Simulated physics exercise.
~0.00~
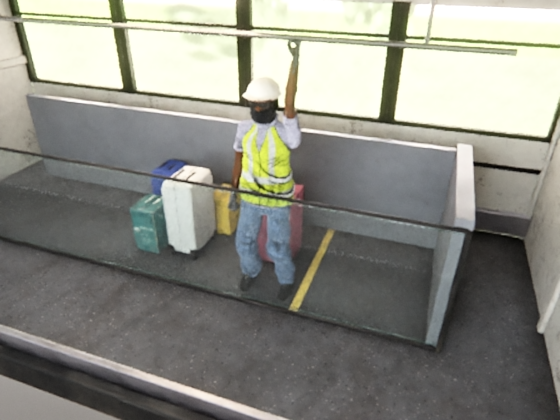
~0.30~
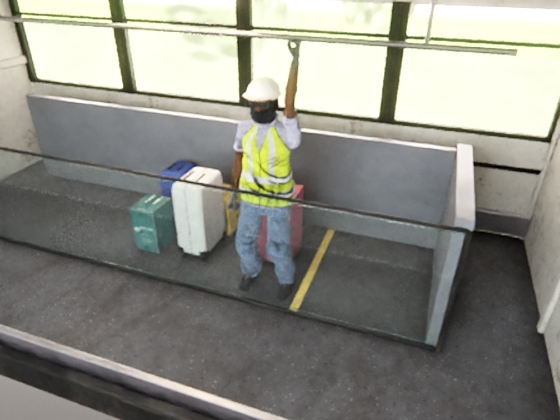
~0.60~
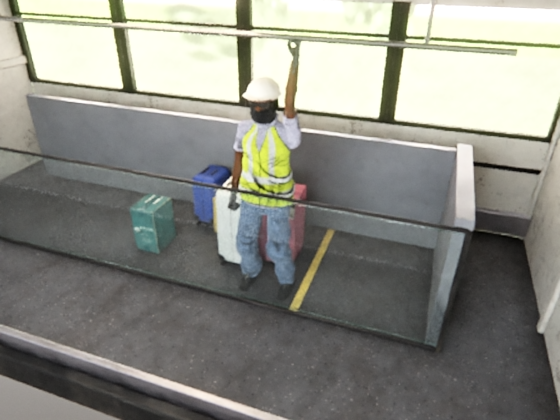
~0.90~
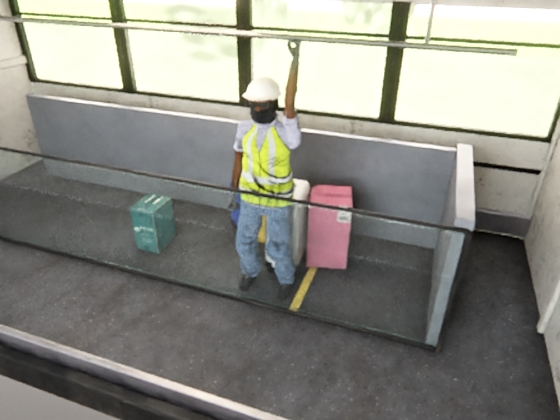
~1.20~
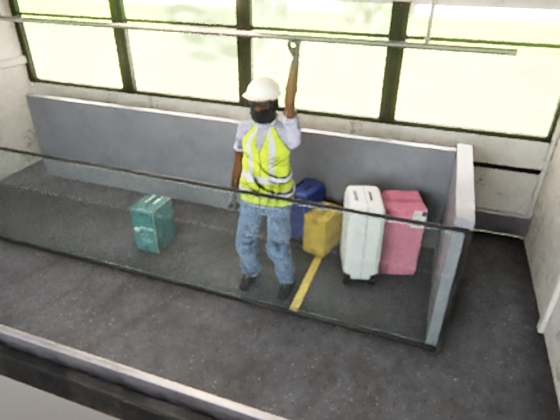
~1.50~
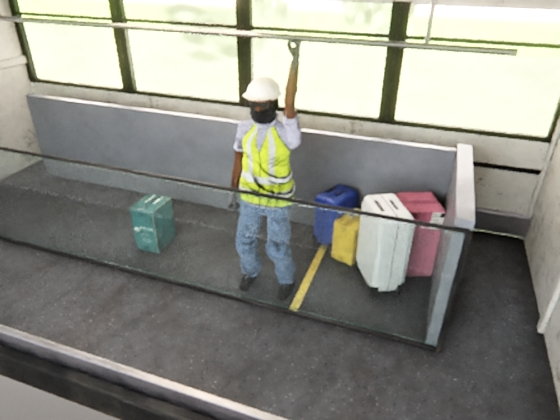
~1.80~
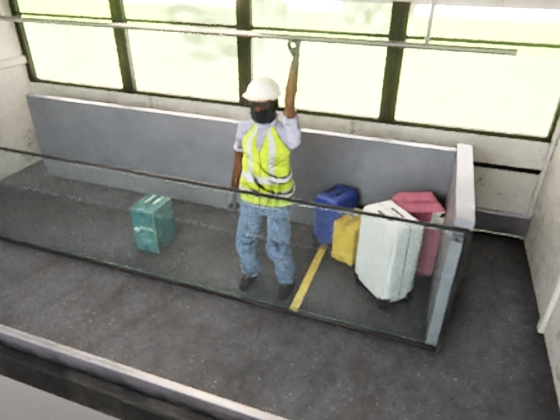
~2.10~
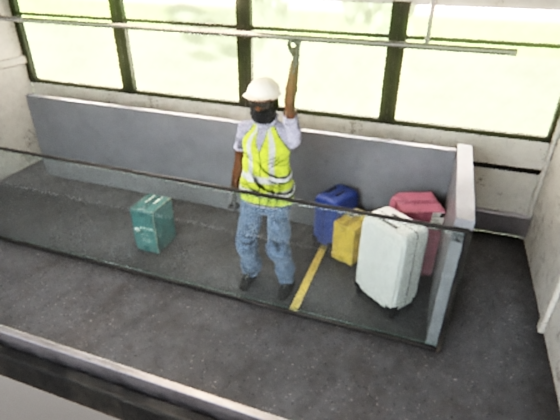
The clip shows a masked worker in a hard hat and yellow vest holding an overhead rail while blue, white, yellow and pink luggage slides right across a yellow line, ending clustered near the right-hand panel, as a teal case stays put on the left.
